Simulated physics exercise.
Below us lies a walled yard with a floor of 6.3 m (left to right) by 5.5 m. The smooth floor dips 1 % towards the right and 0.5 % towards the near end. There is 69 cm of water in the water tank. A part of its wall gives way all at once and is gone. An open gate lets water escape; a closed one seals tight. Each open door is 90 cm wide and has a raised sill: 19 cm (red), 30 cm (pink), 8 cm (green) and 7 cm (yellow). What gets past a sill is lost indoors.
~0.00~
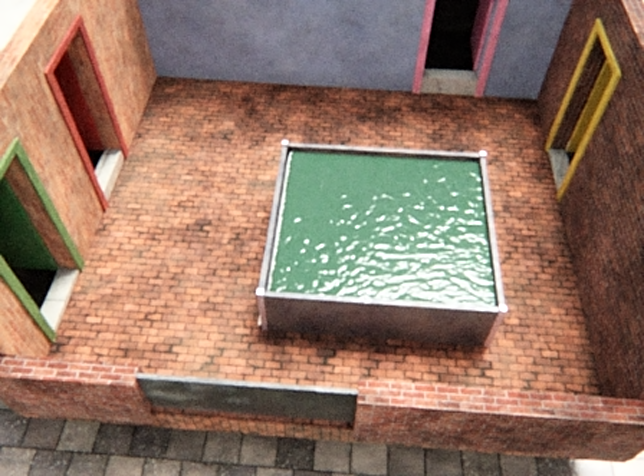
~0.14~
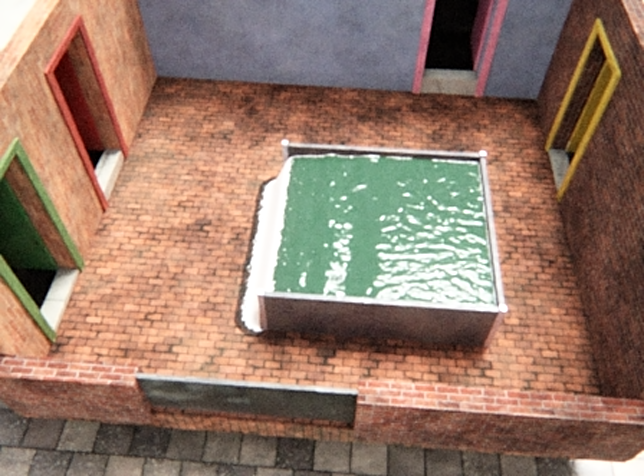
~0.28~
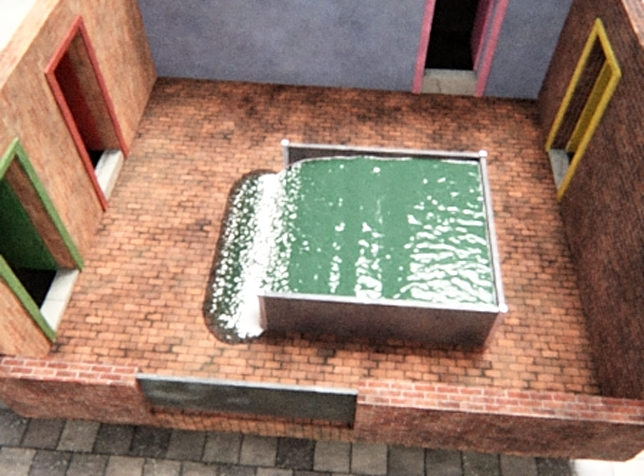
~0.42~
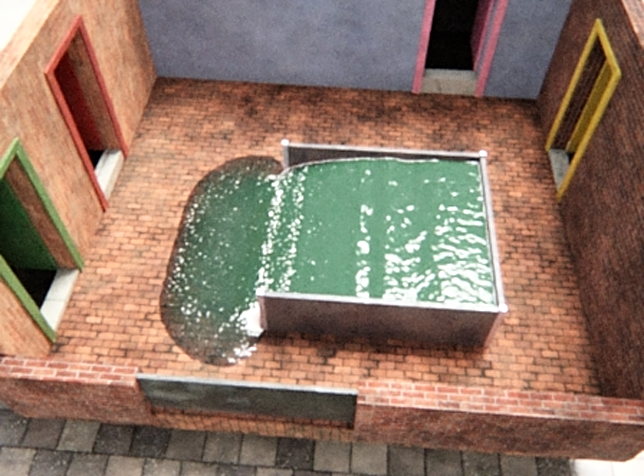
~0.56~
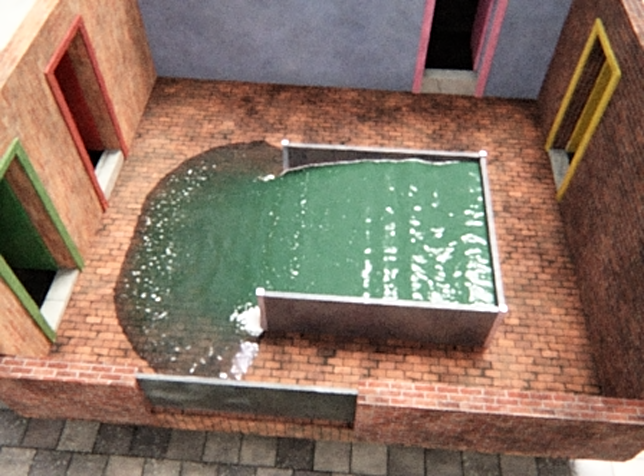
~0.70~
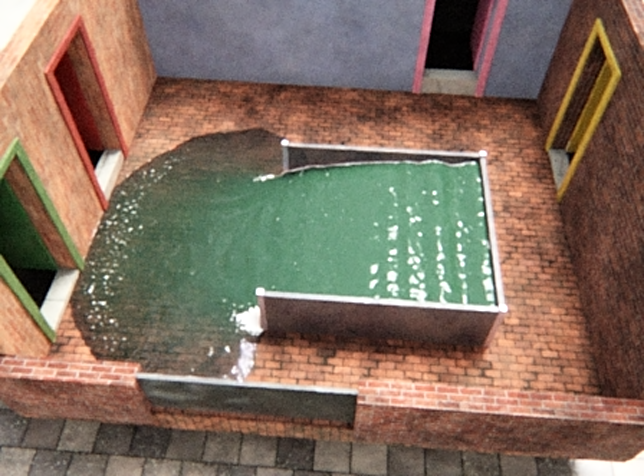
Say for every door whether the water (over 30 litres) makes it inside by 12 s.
Within that time: At the red door it exceeds the limit; at the pink door it stays under the limit; at the green door it exceeds the limit; at the yellow door it exceeds the limit.
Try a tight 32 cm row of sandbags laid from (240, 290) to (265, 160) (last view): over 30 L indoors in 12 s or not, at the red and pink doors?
Then: Red not over, pink below.
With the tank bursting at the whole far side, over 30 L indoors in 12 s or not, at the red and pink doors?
Then: Red not over, pink above.
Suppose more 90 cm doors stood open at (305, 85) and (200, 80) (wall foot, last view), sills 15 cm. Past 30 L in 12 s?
In turn: Under, past it.
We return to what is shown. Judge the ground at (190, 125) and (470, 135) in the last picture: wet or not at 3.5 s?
In turn: Flooded, dry.
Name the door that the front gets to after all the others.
Last comes the yellow one.
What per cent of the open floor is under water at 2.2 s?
Near 40 per cent is wet.
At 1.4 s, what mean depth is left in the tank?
About 42 cm.
After 1.4 s water covers 40 % of the floor and is deepest (42 cm) near (106, 243); red door 34 cm at the sill, 25 L in, pink door not reached, green door 27 cm at the sill, 68 L in, yellow door not reached.
After 2.2 s water covers 40 % of the floor and is deepest (45 cm) near (43, 368); red door 36 cm at the sill, 86 L in, pink door not reached, green door 35 cm at the sill, 214 L in, yellow door not reached.
After 3.5 s water covers 60 % of the floor and is deepest (34 cm) near (157, 80); red door 24 cm at the sill, 154 L in, pink door not reached, green door 26 cm at the sill, 451 L in, yellow door not reached.
After 7.0 s water covers 100 % of the floor and is deepest (22 cm) near (595, 428); red door 10 cm at the sill, 163 L in, pink door 5 cm at the sill, 0 L in, green door 10 cm at the sill, 583 L in, yellow door 18 cm at the sill, 60 L in.
After 12.0 s water covers 100 % of the floor and is deepest (17 cm) near (592, 411); red door 4 cm at the sill, 163 L in, pink door 12 cm at the sill, 0 L in, green door 5 cm at the sill, 585 L in, yellow door 16 cm at the sill, 241 L in.
